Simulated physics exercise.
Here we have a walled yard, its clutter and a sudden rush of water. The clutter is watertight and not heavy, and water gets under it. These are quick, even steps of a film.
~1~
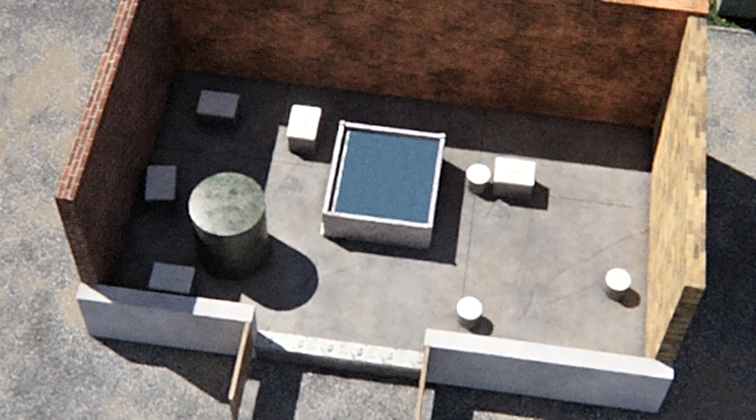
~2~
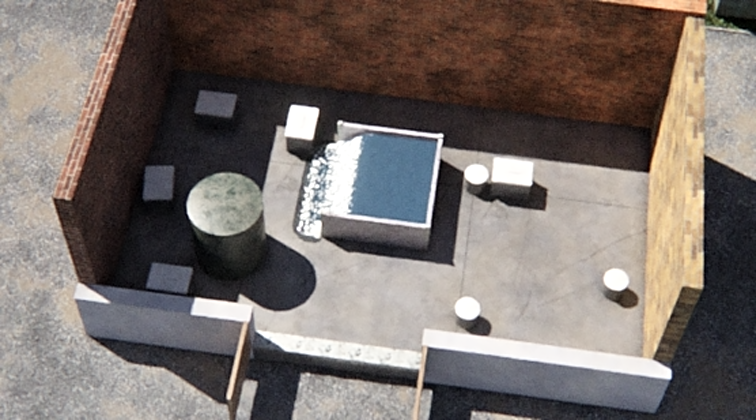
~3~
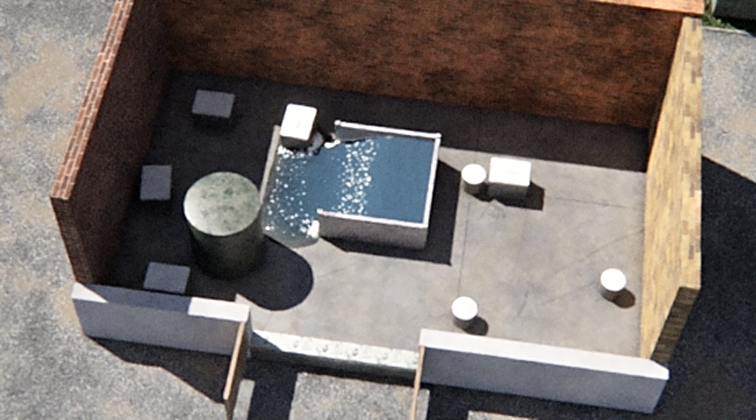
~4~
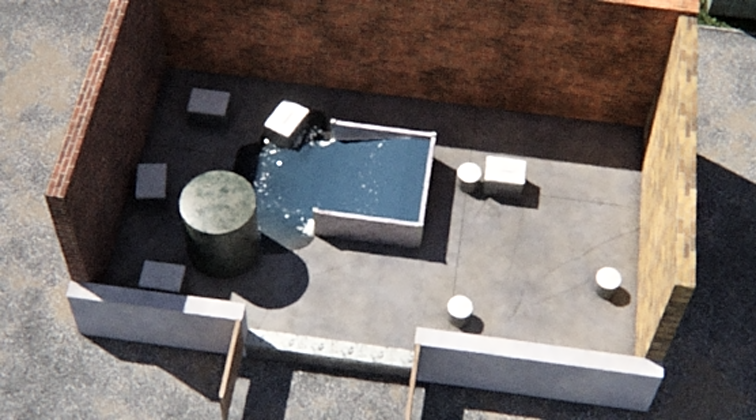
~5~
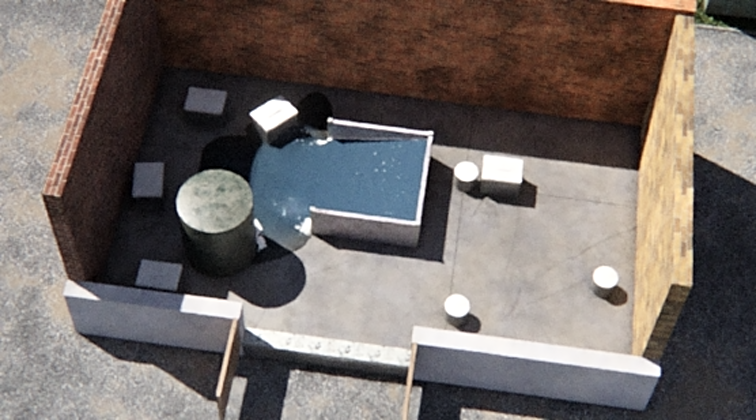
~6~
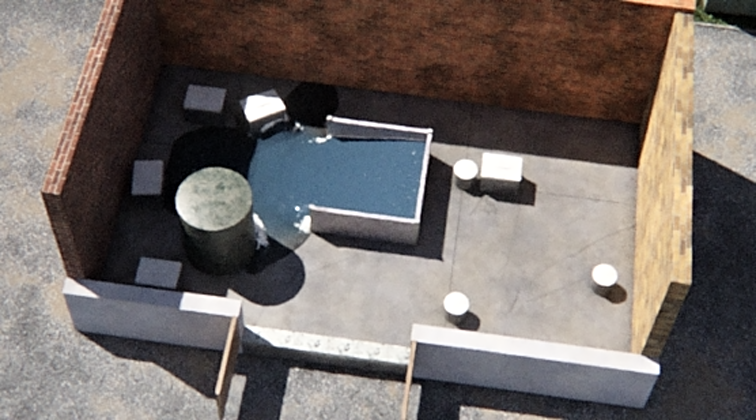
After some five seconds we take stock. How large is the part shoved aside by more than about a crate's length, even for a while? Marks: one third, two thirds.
It is between one and two thirds.
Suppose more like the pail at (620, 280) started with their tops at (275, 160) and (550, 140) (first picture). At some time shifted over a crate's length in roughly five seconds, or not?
In that order: Yes, no.
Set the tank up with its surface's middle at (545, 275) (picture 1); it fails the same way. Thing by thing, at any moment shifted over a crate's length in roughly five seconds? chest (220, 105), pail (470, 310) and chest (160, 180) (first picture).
In that order: Not that far, yes, moved that far.
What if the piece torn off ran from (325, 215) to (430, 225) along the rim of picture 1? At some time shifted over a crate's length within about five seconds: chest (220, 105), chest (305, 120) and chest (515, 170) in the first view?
In turn: Not that far, under that, never so far.
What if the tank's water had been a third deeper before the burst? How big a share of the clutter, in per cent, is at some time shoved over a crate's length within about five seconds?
Close to 50 %.
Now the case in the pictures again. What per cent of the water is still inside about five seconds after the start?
Near 94 in a hundred.
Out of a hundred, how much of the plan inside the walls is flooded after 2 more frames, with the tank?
Some 25 per cent.
A moment on, 1 of 8 are well off their spots; 0 afloat.
Next, 3 of 8 are well off their spots; 3 afloat.
Later, 2 of 8 are well off their spots; 4 afloat.
In the end, 4 of 8 are well off their spots, and 4 have been at some point; 2 afloat.
